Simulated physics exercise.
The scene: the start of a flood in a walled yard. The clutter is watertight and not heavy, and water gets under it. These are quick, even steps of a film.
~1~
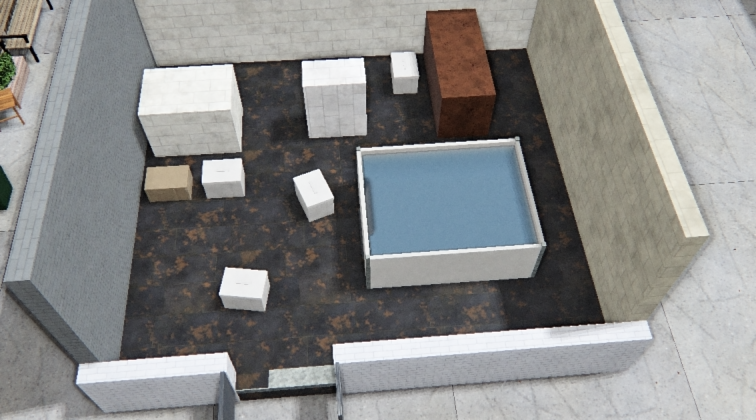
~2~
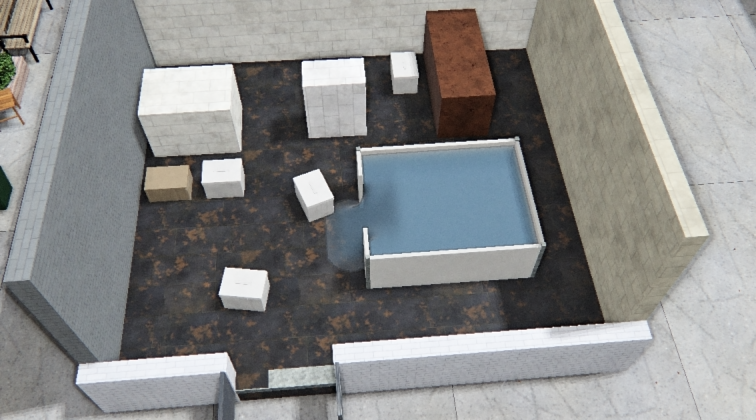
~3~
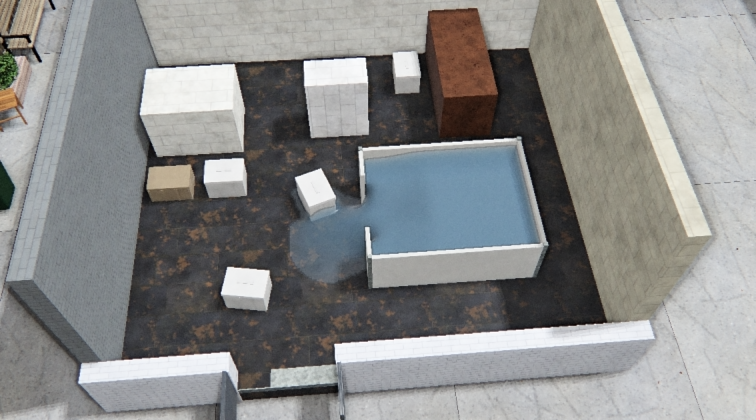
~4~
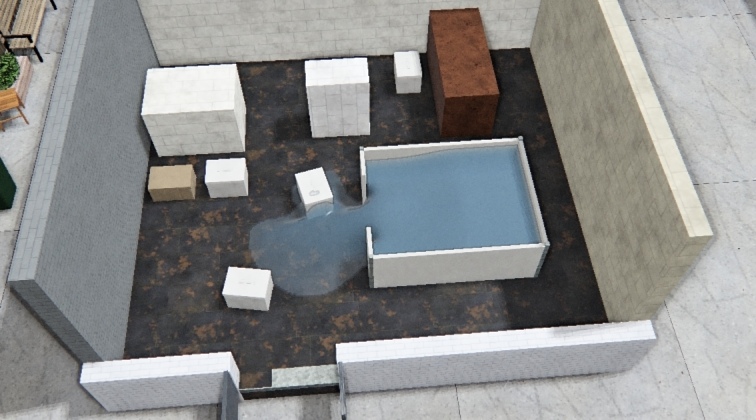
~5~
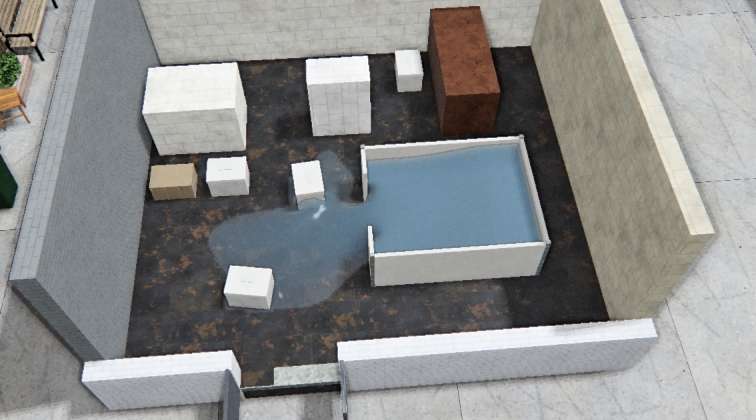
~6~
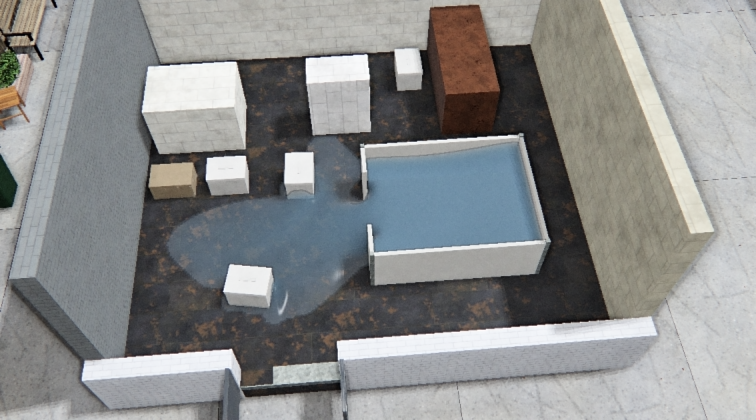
Blue water pours through a gap that opens in the left side of a white-walled tank in a walled yard. It spreads leftward over the dark floor, reaching the nearest white box and then surrounding another lower down. The nearest box turns and slides slightly left, while the other boxes stay put.
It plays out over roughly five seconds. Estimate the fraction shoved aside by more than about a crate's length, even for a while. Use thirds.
That comes to two thirds or above.
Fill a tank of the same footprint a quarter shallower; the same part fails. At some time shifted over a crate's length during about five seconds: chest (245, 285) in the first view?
Answer: Yes.
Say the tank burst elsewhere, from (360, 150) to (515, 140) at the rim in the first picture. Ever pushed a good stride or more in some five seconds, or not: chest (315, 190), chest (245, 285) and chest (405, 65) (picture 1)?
In that order: Short of that, no, swept aside.
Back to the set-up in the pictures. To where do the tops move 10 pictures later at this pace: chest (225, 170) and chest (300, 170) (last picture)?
Roughly at (200, 142) and (261, 112).
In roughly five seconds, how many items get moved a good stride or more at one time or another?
It comes to 4.
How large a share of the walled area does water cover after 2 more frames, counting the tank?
Close to 30 %.
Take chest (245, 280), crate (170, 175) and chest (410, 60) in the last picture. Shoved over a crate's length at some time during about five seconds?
In turn: Pushed that far, that far or more, short of that.
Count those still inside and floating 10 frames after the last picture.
The number is 3.
A moment on, 1 of 5 are well off their spots; 0 afloat.
Next, 3 of 5 are well off their spots; 3 afloat.
Later, 2 of 5 are well off their spots; 3 afloat.
In the end, 4 of 5 are well off their spots, and 4 have been at some point; 1 afloat.
